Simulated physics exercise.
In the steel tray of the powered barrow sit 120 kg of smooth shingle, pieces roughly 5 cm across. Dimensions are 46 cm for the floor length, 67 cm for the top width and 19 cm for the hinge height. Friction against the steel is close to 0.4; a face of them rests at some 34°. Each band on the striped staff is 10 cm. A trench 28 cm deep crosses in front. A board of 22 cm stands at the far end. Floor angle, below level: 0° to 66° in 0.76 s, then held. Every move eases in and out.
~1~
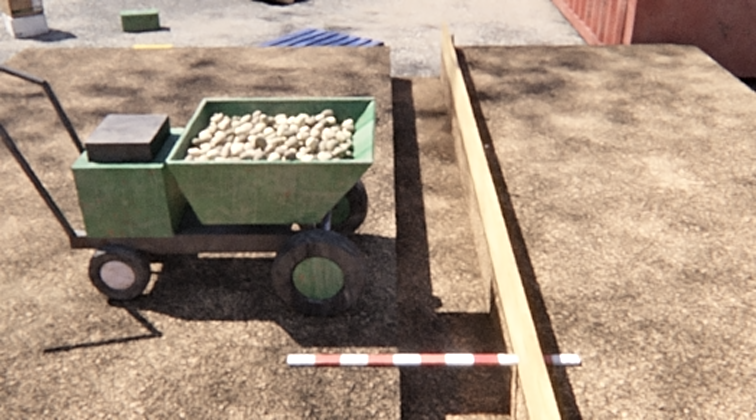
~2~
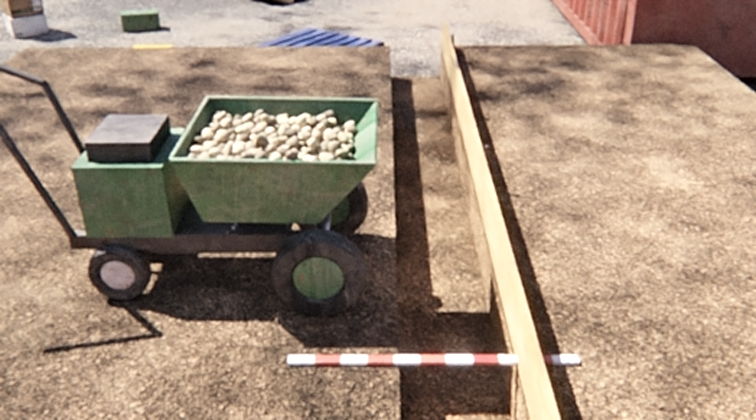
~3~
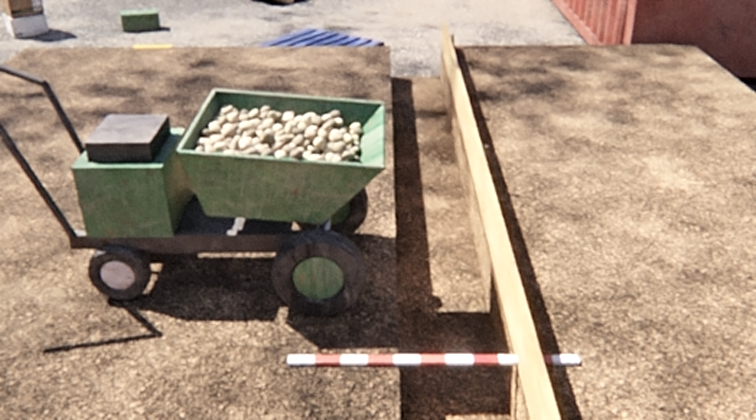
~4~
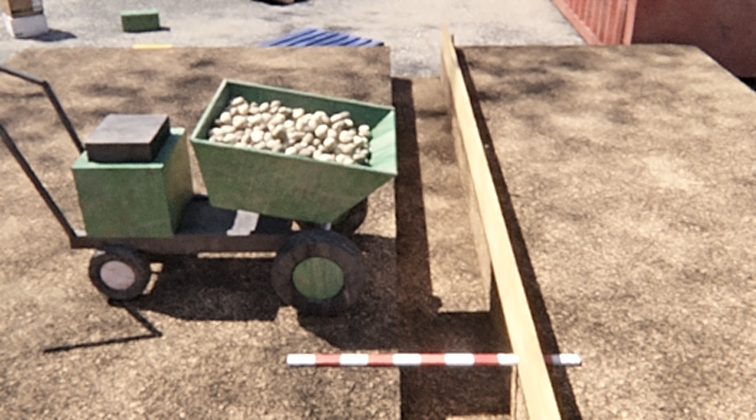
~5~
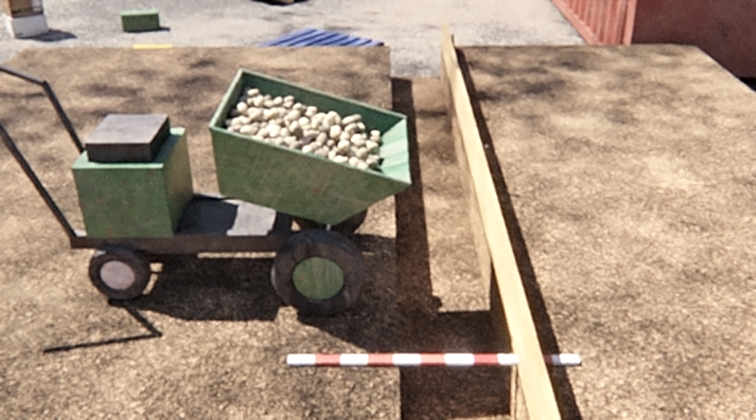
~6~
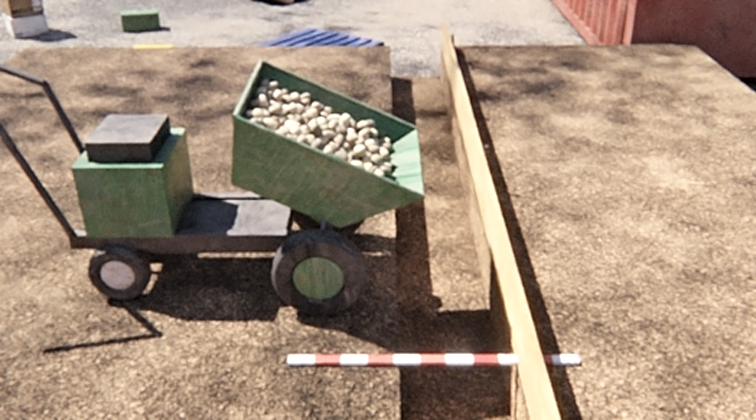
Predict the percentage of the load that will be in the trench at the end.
Predicted: Roughly 91 %.
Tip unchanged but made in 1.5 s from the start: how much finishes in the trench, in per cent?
In that case some 100 per cent.
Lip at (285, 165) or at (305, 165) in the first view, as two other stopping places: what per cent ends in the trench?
About 100 per cent first, then about 100 per cent.
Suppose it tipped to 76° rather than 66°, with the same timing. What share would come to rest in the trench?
It would come to about 100 percent.
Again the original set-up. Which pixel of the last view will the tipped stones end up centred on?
About (462, 309).
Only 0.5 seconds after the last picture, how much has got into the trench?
I'd put it near 25 per cent.
Then, 0.2 s after the last picture the floor is at 56°, 100 % in the tray; the foremost stones are at (435, 208).
Then, 0.5 s after the last picture the floor is at 66°, 75 % in the tray, 24 % in the trench, 1 % past the trench; the foremost stones are at (511, 234).
Then, 0.9 s after the last picture the floor is at 66°, 31 % in the tray, 60 % in the trench, 9 % past the trench; the foremost stones are at (620, 260).
Then, 2.8 s after the last picture the floor is at 66°, 0 % in the tray, 91 % in the trench, 9 % past the trench; the foremost stones are at (703, 257).
